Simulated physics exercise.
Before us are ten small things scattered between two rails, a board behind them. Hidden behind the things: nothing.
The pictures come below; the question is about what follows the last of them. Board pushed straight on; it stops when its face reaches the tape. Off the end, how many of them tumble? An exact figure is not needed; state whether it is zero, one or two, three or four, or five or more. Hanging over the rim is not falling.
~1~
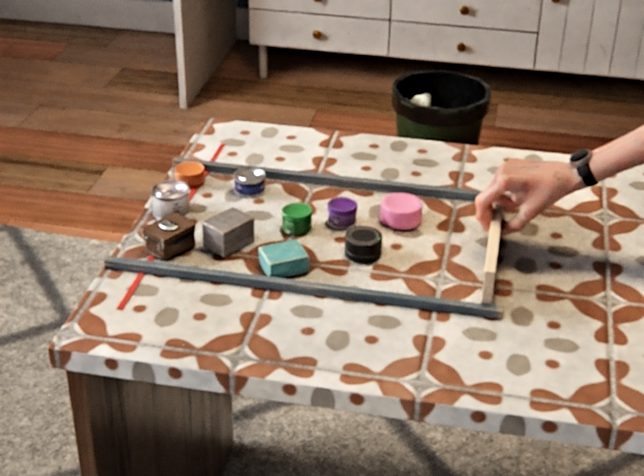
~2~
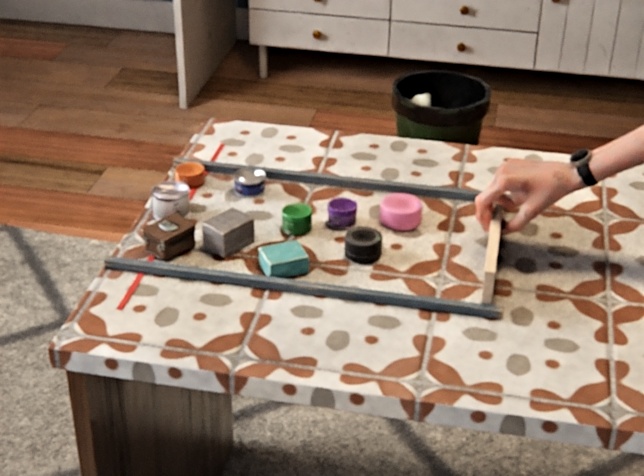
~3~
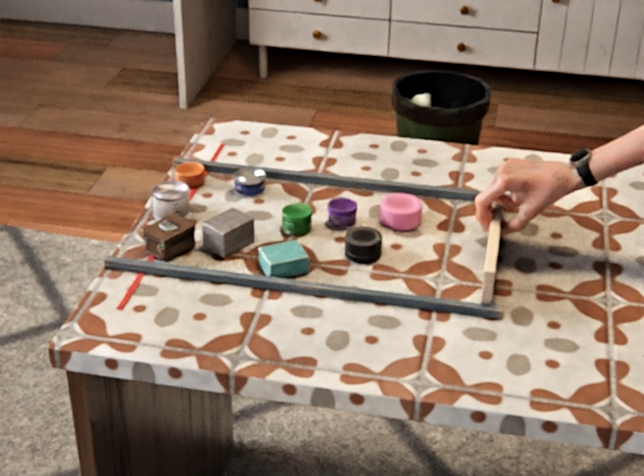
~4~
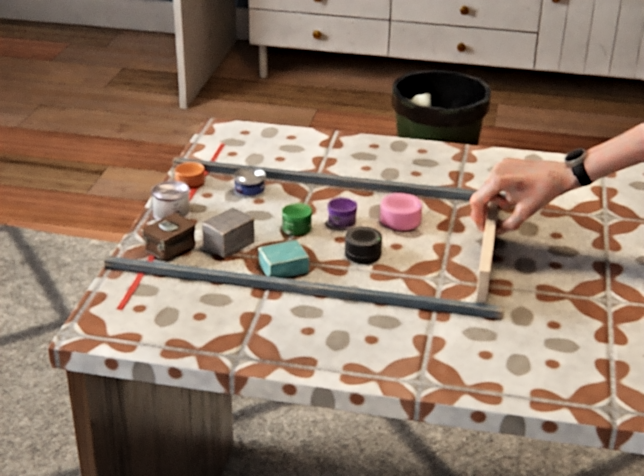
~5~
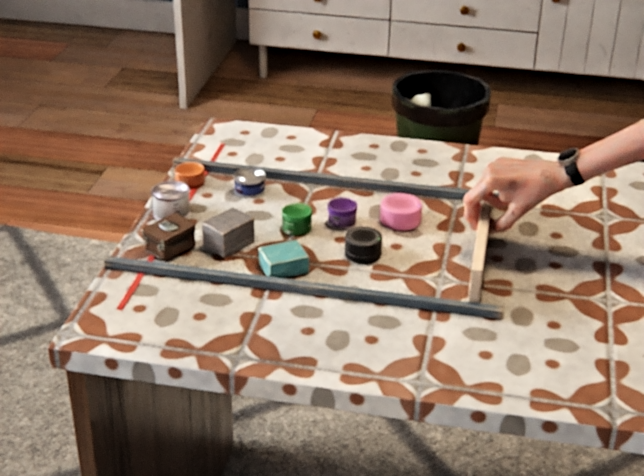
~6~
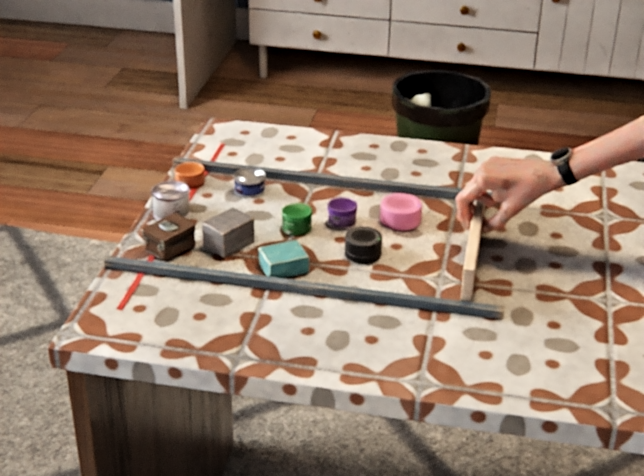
Band: Five fallers or above.
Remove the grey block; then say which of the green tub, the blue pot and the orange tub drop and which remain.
Green tub down, blue pot still up, orange tub down.
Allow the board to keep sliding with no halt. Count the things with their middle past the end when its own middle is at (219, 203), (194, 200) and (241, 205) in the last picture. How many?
Respectively 1, 3 and 0.
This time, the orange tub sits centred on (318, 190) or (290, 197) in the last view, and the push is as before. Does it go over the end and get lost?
Well, the orange tub stays aboard in the first case and is gone in the second.
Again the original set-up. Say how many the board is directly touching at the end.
It adds up to 5.
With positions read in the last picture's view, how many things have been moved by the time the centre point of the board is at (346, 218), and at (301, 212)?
4 by the first point, 5 by the second.
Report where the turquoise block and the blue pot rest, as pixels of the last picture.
The turquoise block comes to rest at (137, 237), and the blue pot comes to rest at (187, 169).
Early on, none off yet; orange tub at rest near (190, 176); white pot at rest near (171, 201); brown case at rest near (170, 238).
Finally, the number that fall off is five or more; lost, green tub, grey block, brown case, white pot and orange tub.
